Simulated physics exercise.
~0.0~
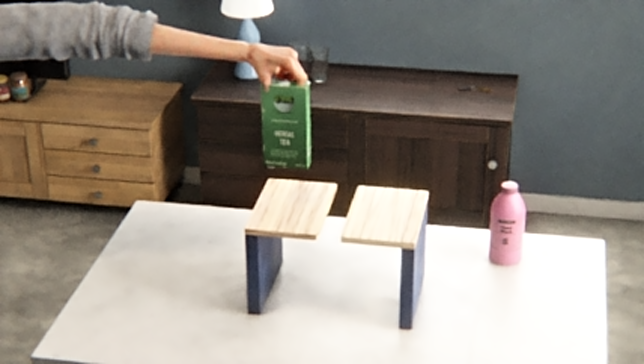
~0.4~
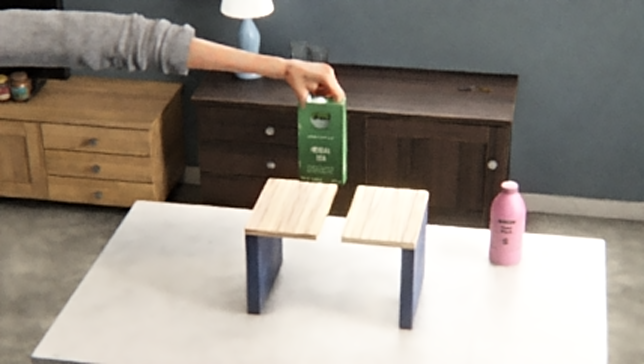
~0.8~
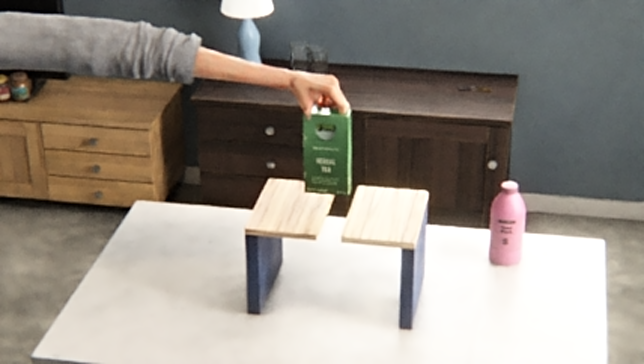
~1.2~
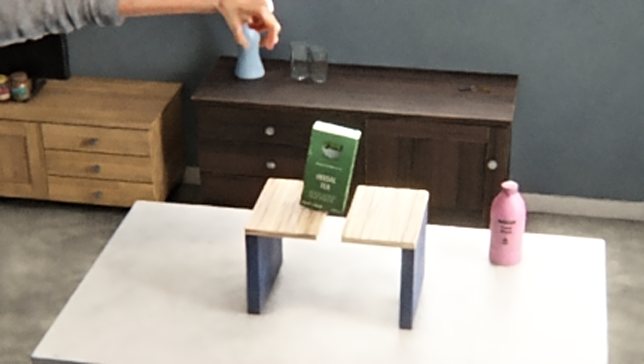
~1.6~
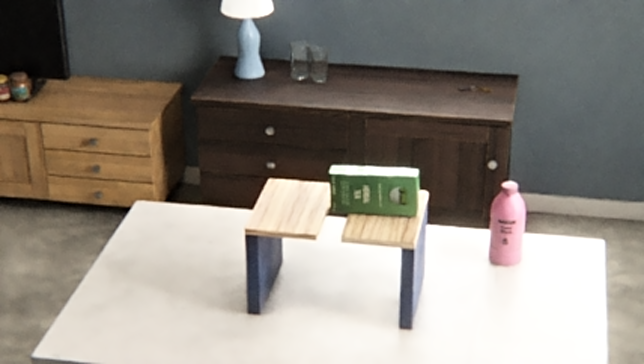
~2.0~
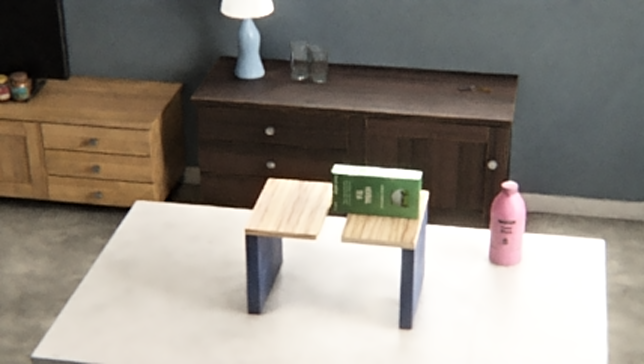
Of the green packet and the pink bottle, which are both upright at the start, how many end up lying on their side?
One of them does. The green packet ends up on its side, while the pink bottle is still standing.
